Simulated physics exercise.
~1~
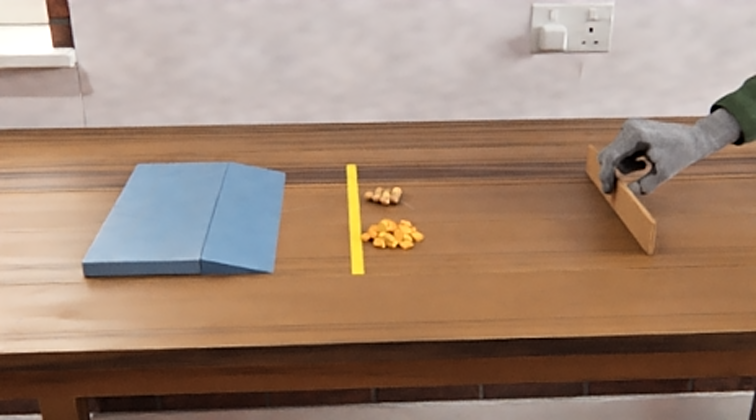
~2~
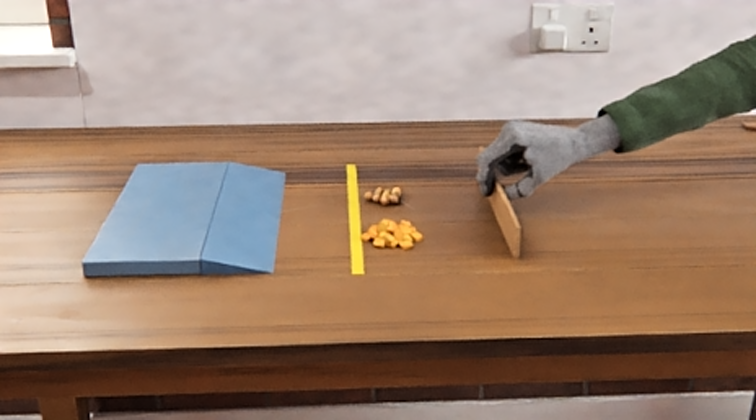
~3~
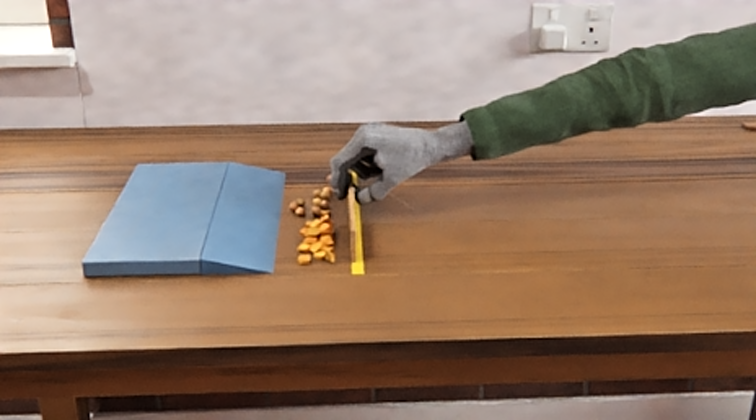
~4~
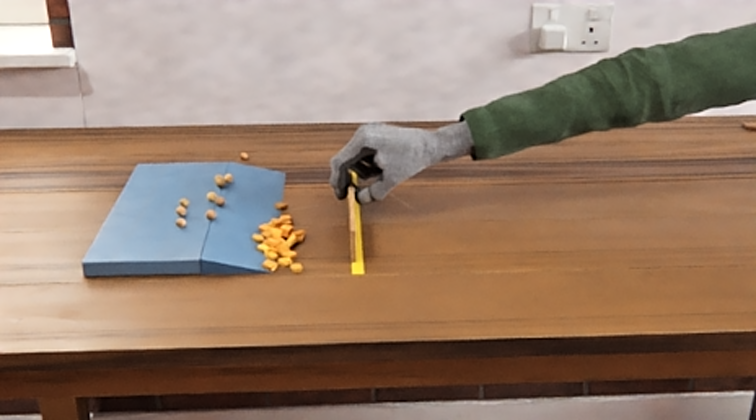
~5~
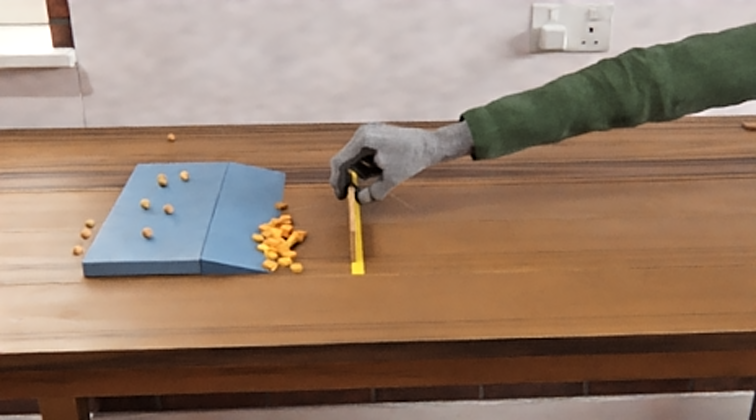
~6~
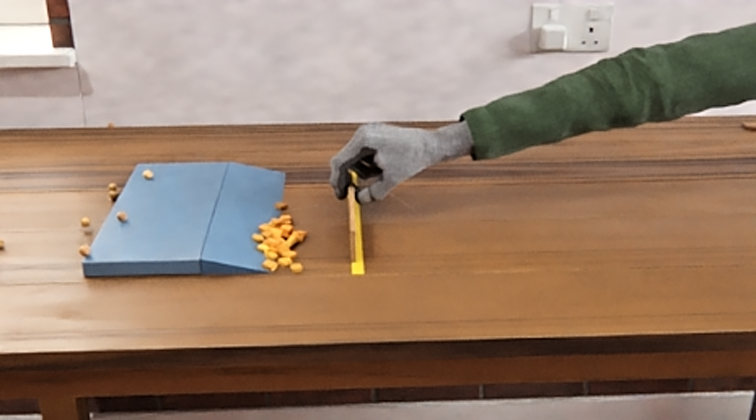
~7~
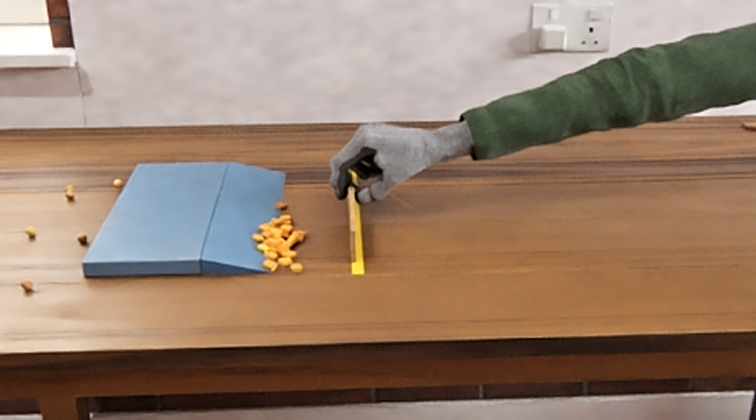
Gloved hand sweeping two small piles leftward with a card, stopping at yellow tape; brown pieces roll over blue ramp, orange ones stay at its foot.
